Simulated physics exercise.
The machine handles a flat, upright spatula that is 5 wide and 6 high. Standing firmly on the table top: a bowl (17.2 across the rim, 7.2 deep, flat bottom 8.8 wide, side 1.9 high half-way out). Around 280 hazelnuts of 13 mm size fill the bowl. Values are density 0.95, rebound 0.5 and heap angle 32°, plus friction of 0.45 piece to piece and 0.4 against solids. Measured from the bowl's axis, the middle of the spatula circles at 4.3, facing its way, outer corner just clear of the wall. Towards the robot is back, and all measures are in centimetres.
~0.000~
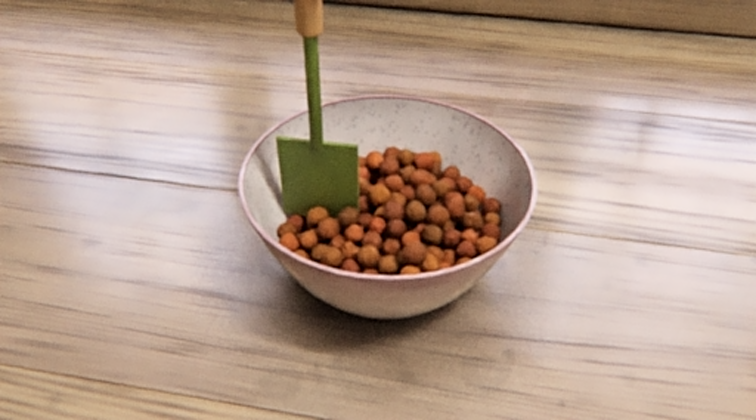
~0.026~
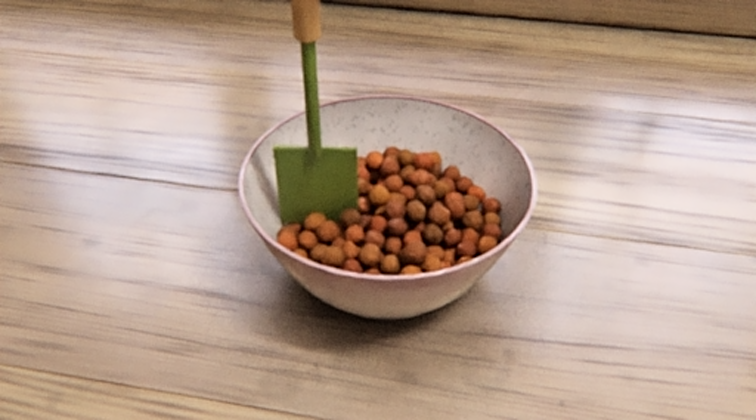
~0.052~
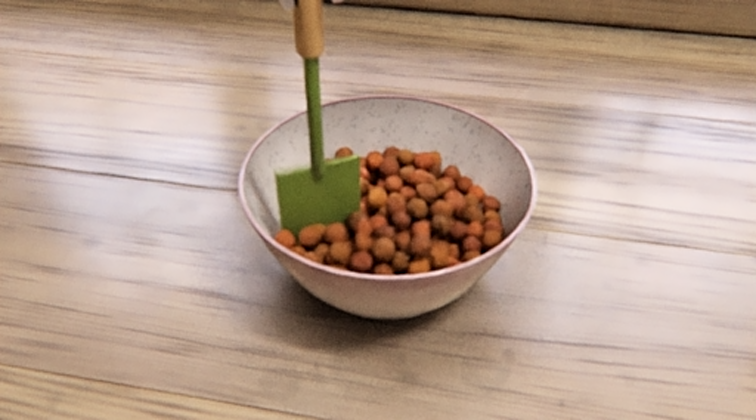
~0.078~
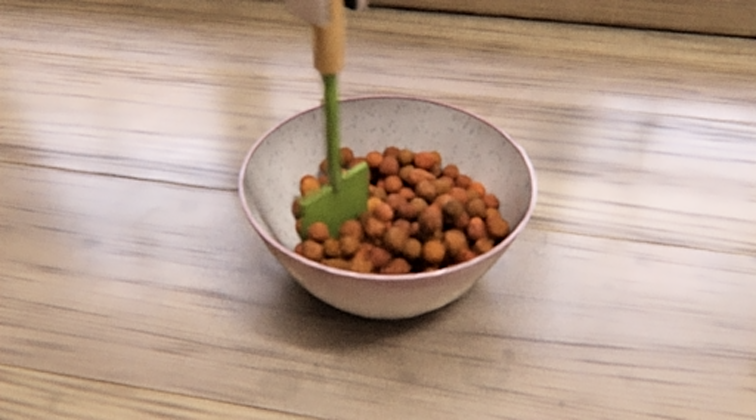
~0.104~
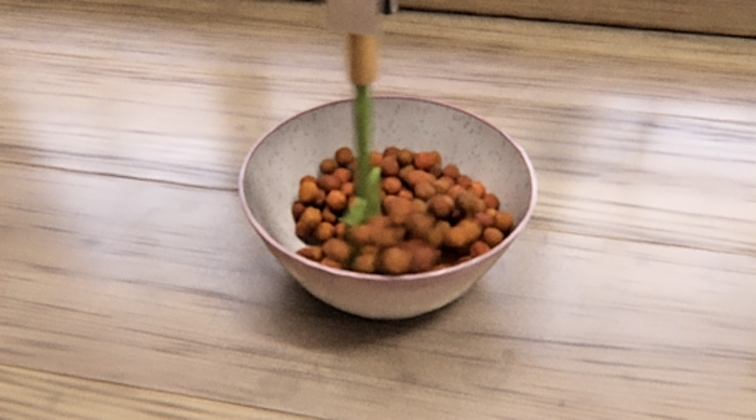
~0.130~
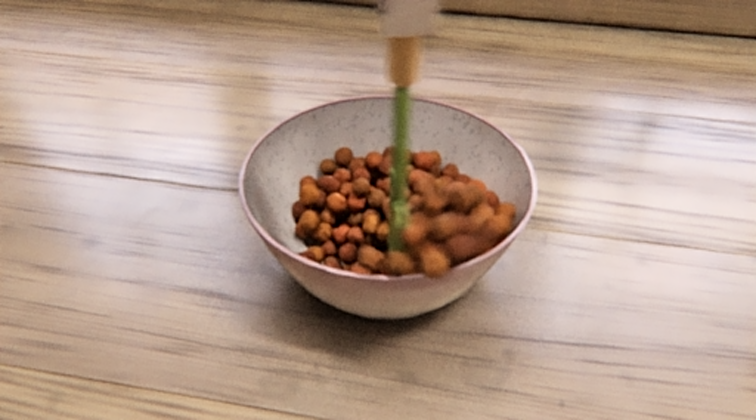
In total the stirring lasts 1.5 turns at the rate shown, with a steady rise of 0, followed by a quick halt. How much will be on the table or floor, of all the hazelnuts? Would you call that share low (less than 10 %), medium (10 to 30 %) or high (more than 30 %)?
I would call it high.
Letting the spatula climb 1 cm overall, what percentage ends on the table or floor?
35 %.
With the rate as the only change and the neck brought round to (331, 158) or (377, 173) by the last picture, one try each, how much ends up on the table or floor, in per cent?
About 20 per cent, then about 35 per cent.
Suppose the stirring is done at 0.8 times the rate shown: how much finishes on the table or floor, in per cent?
Roughly 35 per cent.
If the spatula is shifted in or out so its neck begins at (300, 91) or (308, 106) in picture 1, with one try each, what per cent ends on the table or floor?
Roughly 15 % and 35 %.
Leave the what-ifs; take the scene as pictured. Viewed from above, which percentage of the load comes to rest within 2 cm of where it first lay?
Roughly 10 per cent.
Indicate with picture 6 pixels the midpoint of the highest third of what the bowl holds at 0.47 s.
In the last picture it sits around (381, 261).
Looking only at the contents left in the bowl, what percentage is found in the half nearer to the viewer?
I'd put it near 35 per cent.
After 0.30 s, 272° round, highest piece 14 above the table; 223 in the bowl, 6 on the table or floor, 46 in flight or on the tool.
After 0.47 s, 78° round, highest piece 10 above the table; 183 in the bowl, 64 on the table or floor, 28 in flight or on the tool.
After 0.76 s, 180° round, highest piece 7 above the table; 162 in the bowl, 110 on the table or floor, 3 in flight or on the tool.
After 1.46 s, 180° round, highest piece 6 above the table; 162 in the bowl, 113 on the table or floor.
In the end, 162 in the bowl, 113 on the table or floor. That is 41 % on the table or floor.
